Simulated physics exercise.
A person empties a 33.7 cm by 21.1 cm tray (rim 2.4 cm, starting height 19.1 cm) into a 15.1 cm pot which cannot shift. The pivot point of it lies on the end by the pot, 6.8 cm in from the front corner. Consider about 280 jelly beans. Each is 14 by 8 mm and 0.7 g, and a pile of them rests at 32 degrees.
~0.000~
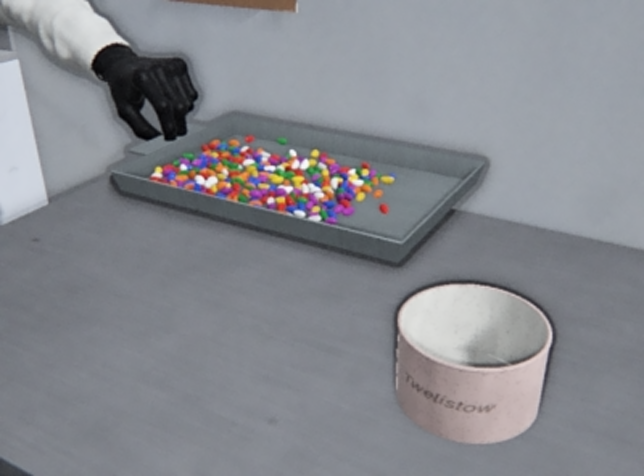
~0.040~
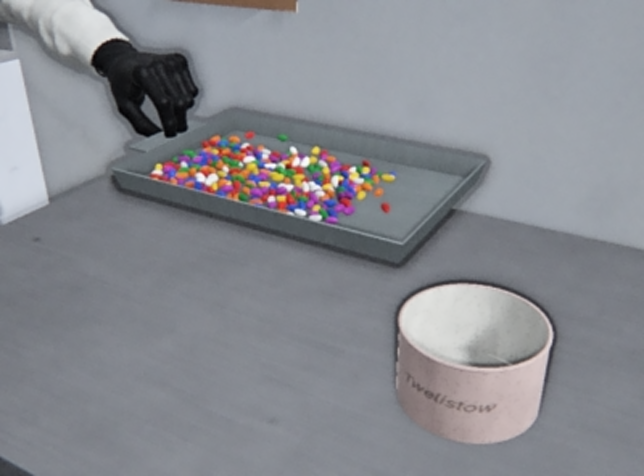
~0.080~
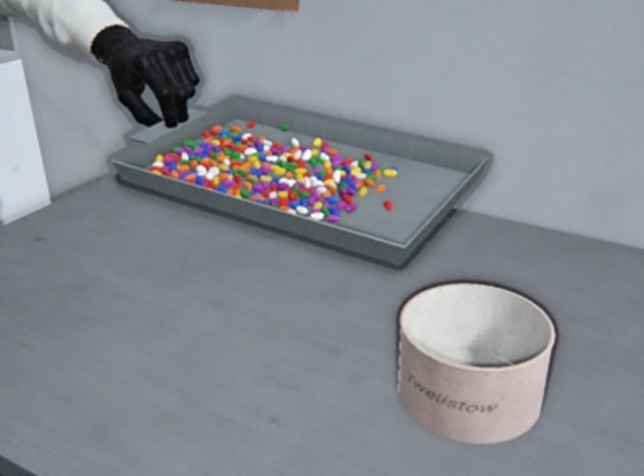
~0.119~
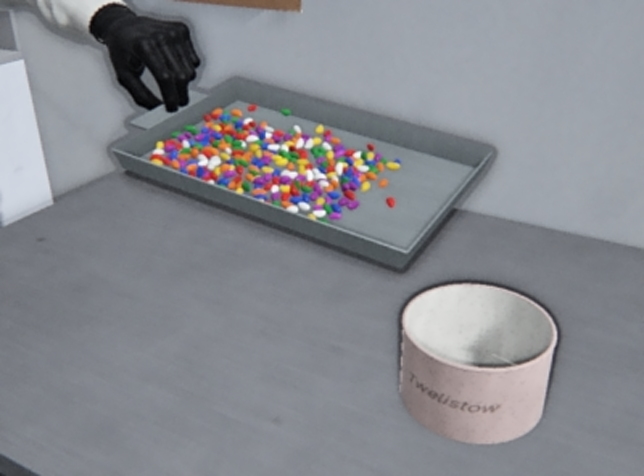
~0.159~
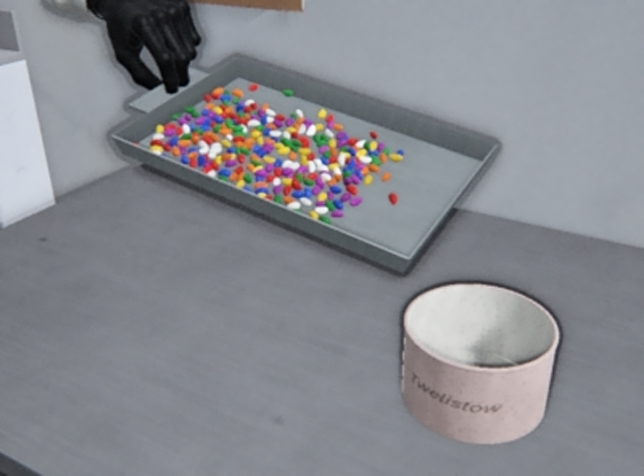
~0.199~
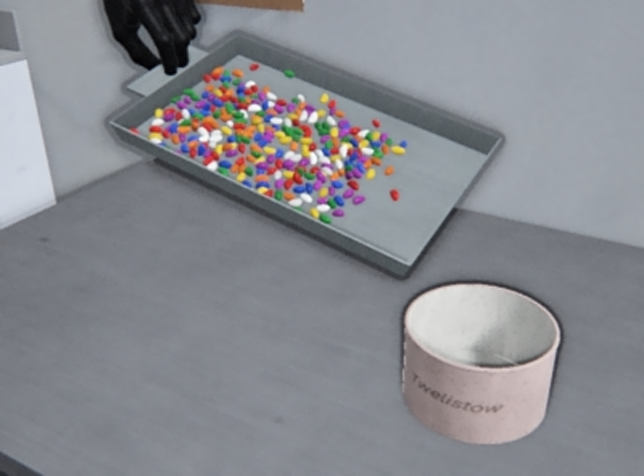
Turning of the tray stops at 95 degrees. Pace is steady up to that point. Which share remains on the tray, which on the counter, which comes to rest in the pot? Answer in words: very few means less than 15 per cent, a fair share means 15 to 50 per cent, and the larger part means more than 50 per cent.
Tray: Very few. Counter: The larger part. Pot: Very few.
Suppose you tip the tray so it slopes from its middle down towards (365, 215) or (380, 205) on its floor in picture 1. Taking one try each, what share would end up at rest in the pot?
Approximately 35 percent, then 45 percent.
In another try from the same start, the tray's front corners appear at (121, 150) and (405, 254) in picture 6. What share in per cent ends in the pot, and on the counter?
Pot 5; counter 100.
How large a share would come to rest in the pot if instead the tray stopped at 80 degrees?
That would be around 0 percent.
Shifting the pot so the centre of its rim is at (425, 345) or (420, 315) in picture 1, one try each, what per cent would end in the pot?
I'd say close to 75 percent for the first spot and 25 percent for the second.
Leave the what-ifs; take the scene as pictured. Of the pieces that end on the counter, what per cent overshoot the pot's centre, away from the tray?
Share: Close to 60 %.
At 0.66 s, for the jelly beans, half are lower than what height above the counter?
About 18 cm.
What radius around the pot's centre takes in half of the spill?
Roughly 16 centimetres.
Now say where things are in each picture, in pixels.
Tray tilt 0 degrees, front corners at (119, 170) and (398, 239); middle of the pieces at (261, 180); pot at (474, 323), in the first picture.
Tray tilt 1 degrees, front corners at (119, 167) and (399, 239); middle of the pieces at (262, 178), in the second picture.
Tray tilt 4 degrees, front corners at (120, 160) and (401, 242), lowest corner right front; middle of the pieces at (263, 172), in the third picture.
Tray tilt 8 degrees, front corners at (120, 148) and (404, 247), lowest corner right front; middle of the pieces at (265, 162), in the fourth picture.
Tray tilt 13 degrees, front corners at (120, 135) and (406, 252), lowest corner right front; middle of the pieces at (267, 150), in the fifth picture.
Tray tilt 19 degrees, front corners at (118, 121) and (407, 258), lowest corner right front; middle of the pieces at (267, 139); pot at (481, 323). The tray's pace is about 135 degrees a second, in the sixth picture.
After 0.48 s, tilt 57 degrees; the tray holds 100 %, the pot 0 %.
Then, at 0.66 s, tilt 82 degrees; the tray holds 70 %, the pot 0 %.
After 0.97 s, tilt 95 degrees; the tray holds 0 %, the pot 5 %.
By 2.3 s all is still; tray 0 %, counter 95 %, pot 5 %.
